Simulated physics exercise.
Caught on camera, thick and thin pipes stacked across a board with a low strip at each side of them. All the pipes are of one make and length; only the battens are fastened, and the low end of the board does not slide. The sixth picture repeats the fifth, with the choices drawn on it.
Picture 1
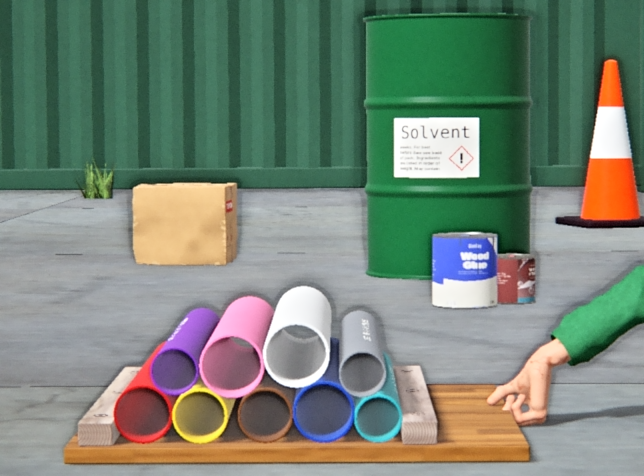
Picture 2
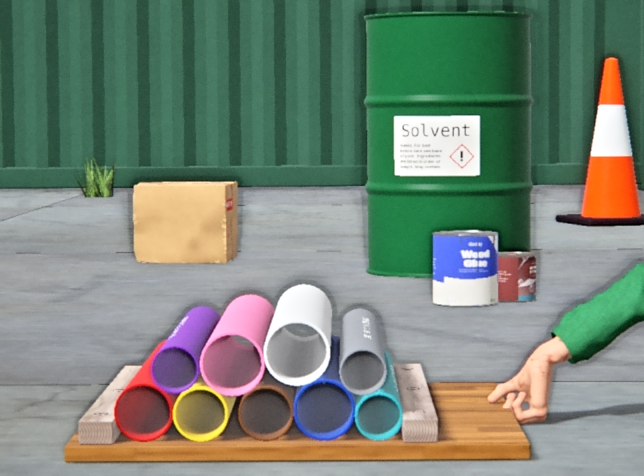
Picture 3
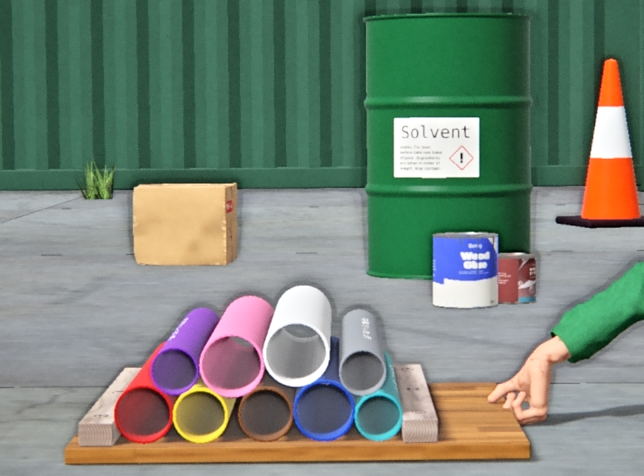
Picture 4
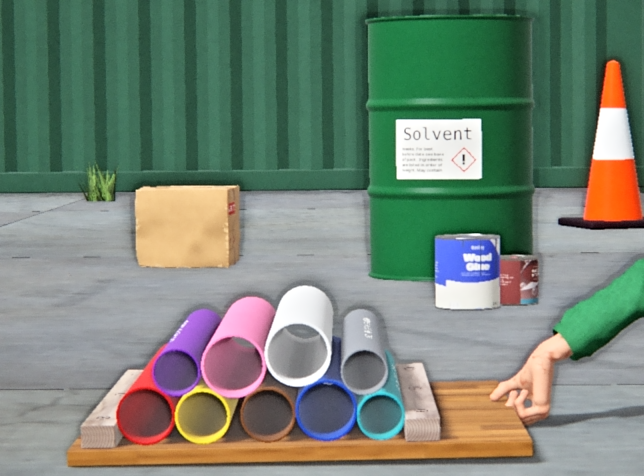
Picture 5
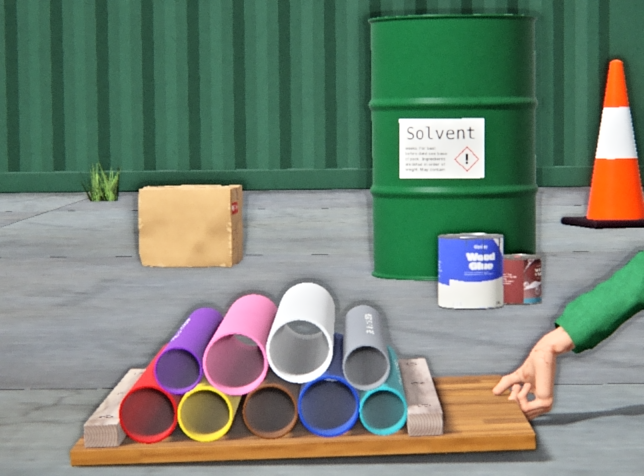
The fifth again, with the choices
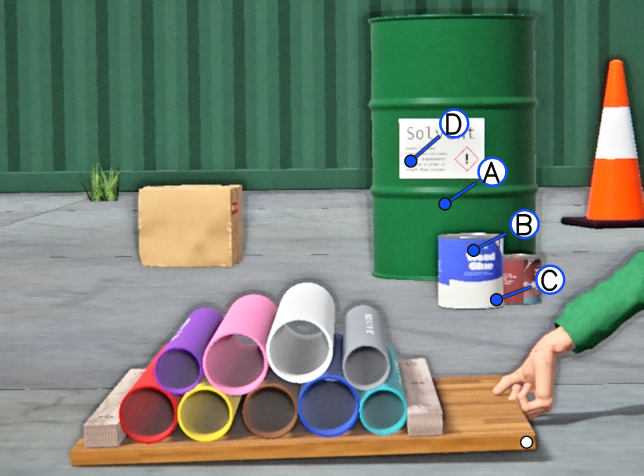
A stack of nine colourful pipes on a wooden board barely moved, shifting very slightly to the right with everything behind it, while a green-sleeved hand stayed at the board's right end.
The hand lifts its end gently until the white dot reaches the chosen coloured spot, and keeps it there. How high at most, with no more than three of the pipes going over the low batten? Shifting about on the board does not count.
At most to D.
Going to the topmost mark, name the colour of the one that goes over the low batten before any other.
The purple one.
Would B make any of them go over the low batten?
Yes.
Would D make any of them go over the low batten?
Yes.
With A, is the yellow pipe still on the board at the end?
Yes, with A.
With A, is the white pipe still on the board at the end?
No, with A.
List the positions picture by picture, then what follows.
In the first picture, purple pipe (175, 371); white pipe (297, 354); board (301, 409).
In the second picture, board (301, 408); red pipe (143, 413).
In the third picture, board (301, 409); turquoise pipe (379, 417); grey pipe (363, 372).
In the fourth picture, board (304, 409); red pipe (146, 416); yellow pipe (203, 416).
In the fifth picture, board (307, 405); red pipe (149, 414); yellow pipe (205, 414).
On the marked copy, A at (445, 204); B at (474, 250); C at (496, 300); D at (411, 161); the white dot at (527, 442).
Taking D. A third of the way, board at 21°.
Two thirds of the way, board at 40°.
When it is over, board at 40°, three over the low batten (pink, purple, white).
As for the rest, A three over the low batten (pink, purple, white); B three over the low batten (pink, purple, white); C three over the low batten (pink, purple, white).
